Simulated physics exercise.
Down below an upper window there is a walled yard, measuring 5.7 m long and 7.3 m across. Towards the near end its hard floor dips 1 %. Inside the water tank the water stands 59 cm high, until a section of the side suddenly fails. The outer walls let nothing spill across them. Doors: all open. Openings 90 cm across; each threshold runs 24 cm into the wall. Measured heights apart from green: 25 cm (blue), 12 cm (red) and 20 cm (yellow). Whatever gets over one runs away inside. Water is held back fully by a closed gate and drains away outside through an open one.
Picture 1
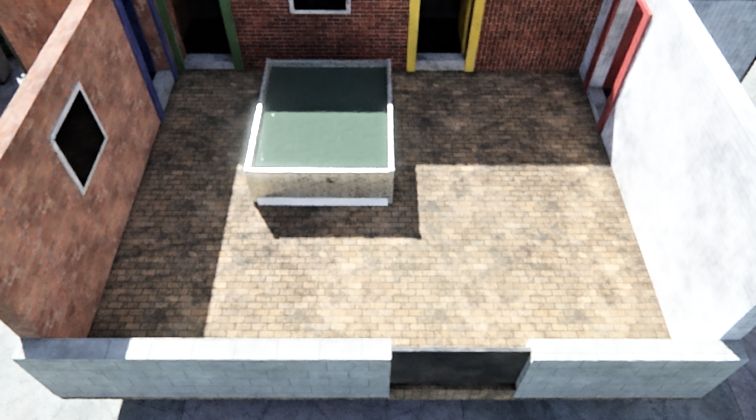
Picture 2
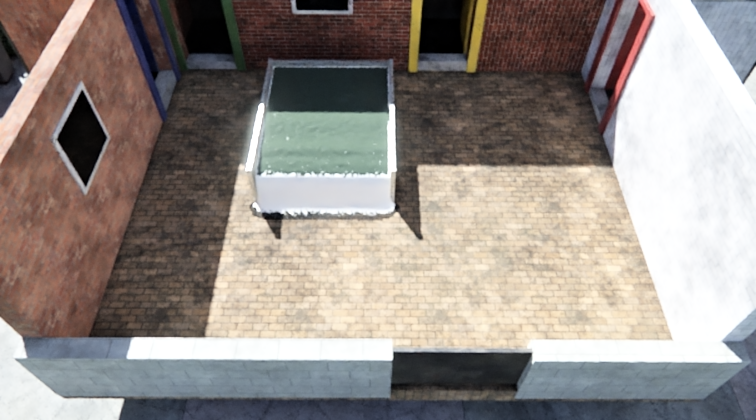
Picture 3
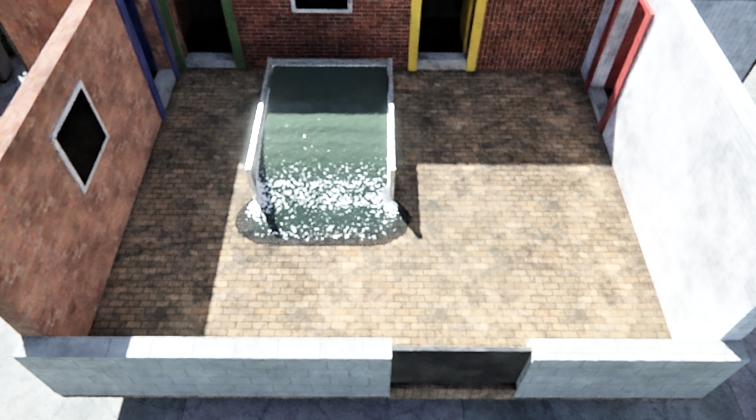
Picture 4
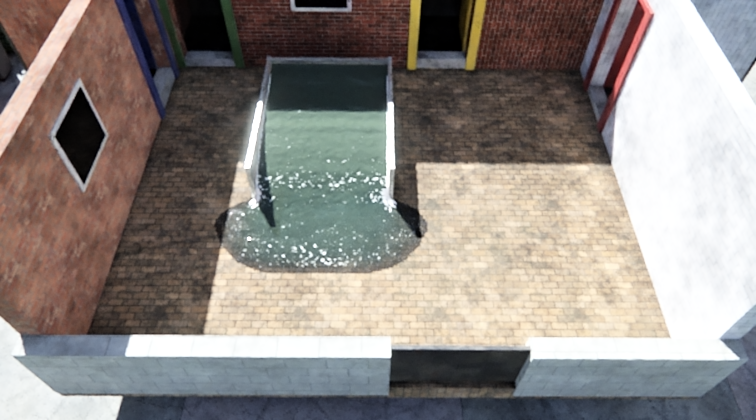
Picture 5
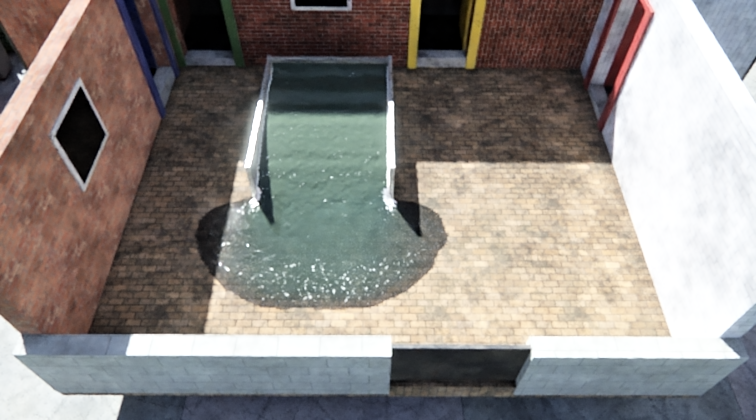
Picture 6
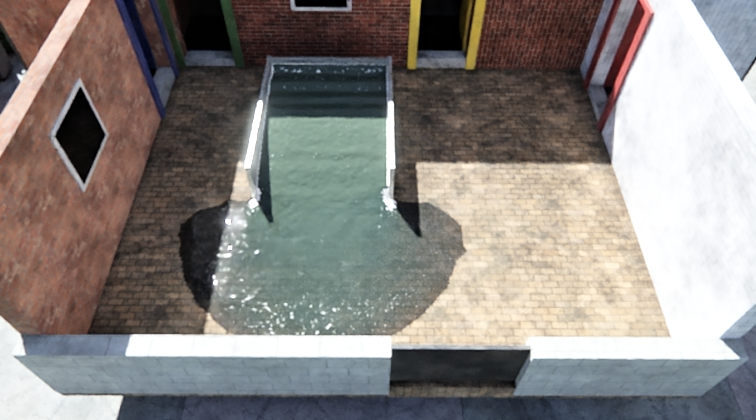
The clip shows a walled brick-paved yard seen from above, where the near side of a tank of green water opens and water pours out, foaming and spreading in a widening rounded pool toward the low near wall.
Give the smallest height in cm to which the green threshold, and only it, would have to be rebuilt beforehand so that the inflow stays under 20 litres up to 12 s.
Roughly 11.5 cm.
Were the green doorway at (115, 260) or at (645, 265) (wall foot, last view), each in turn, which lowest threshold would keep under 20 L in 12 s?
Minimums: About 12.0 cm and 13.5 cm.
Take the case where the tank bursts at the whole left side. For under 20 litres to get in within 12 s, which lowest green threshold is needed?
At least roughly 29 centimetres tall.
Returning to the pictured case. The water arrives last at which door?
Final door: Yellow.
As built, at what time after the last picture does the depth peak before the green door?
Roughly at 4.5 s.
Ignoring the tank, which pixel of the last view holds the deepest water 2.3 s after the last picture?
About (93, 366).
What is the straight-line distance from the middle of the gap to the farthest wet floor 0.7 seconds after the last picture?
Roughly 3.4 metres.
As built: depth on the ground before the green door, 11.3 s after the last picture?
About 6.0 cm.
Then, 0.7 s after the last picture water covers 30 % of the floor, deepest (36 cm) near (288, 367); it has not reached the green door.
Then, 2.3 s after the last picture water covers 40 % of the floor, deepest (39 cm) near (93, 366); it has not reached the green door.
Then, 11.3 s after the last picture water covers 100 % of the floor, deepest (14 cm) near (333, 367); 6 cm at the green door, 0 litres in over its 16 cm threshold.
At the green door as built, the water peaked near 16 cm, 4.3 s after the last picture.
With a threshold of 9.5 cm, 41 litres would have come in within the 12 s; with 13 cm, 8 litres. So under 20 litres takes about 11.5 cm.
